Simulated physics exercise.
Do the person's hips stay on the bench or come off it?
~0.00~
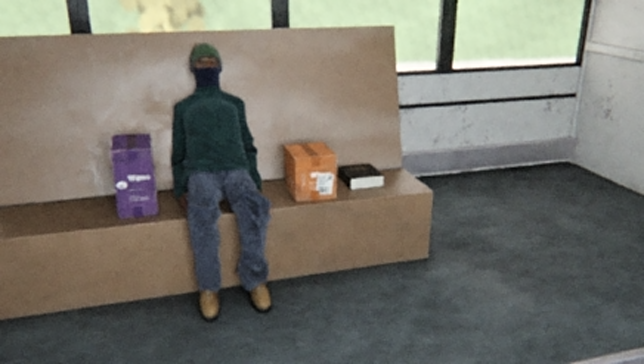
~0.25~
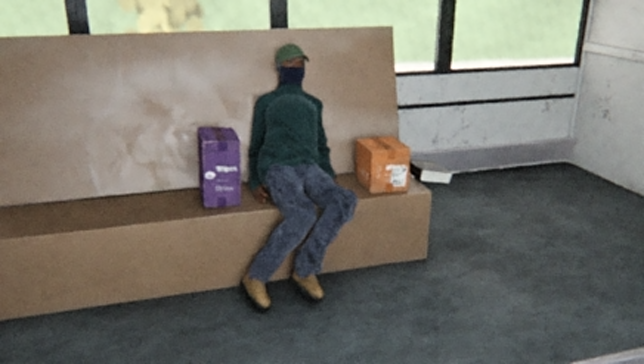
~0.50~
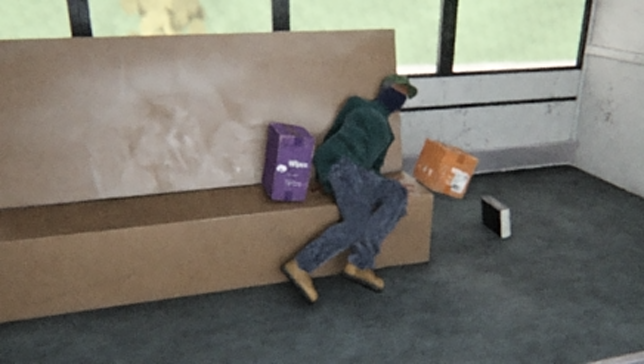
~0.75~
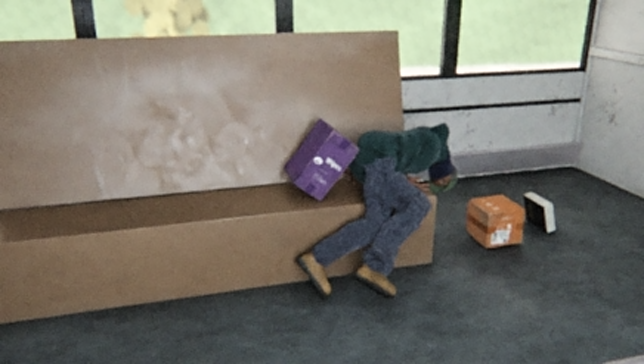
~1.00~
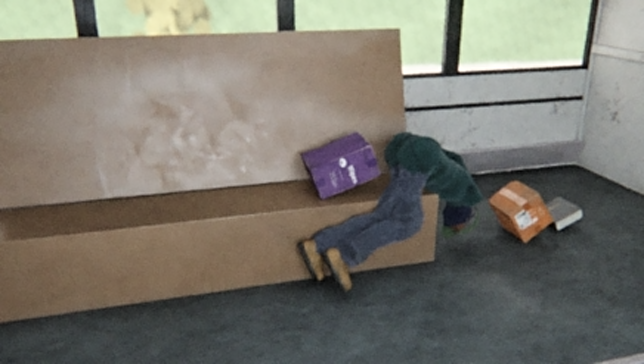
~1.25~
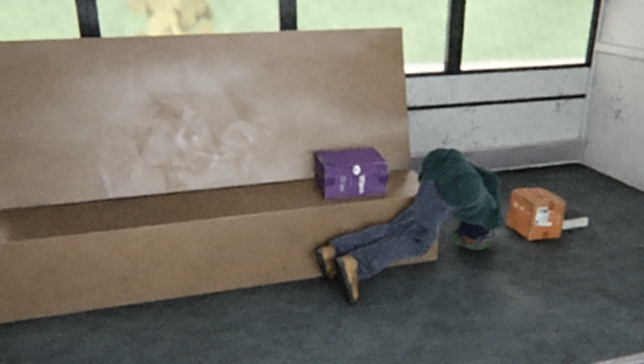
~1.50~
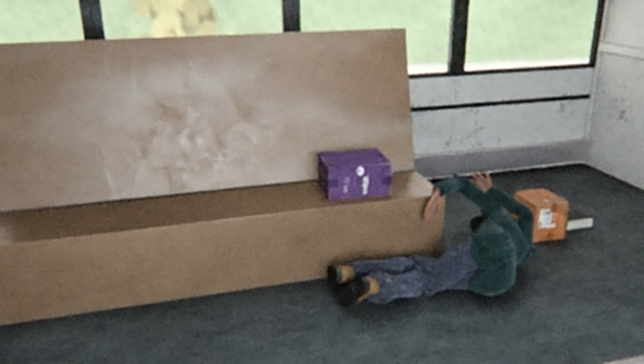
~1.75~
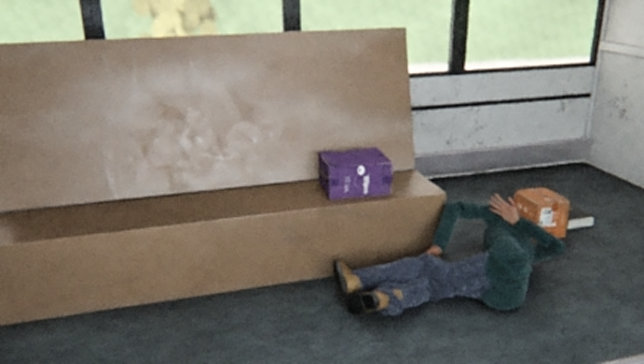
The person's hips come off the right end of the bench, and the person ends up on the floor.
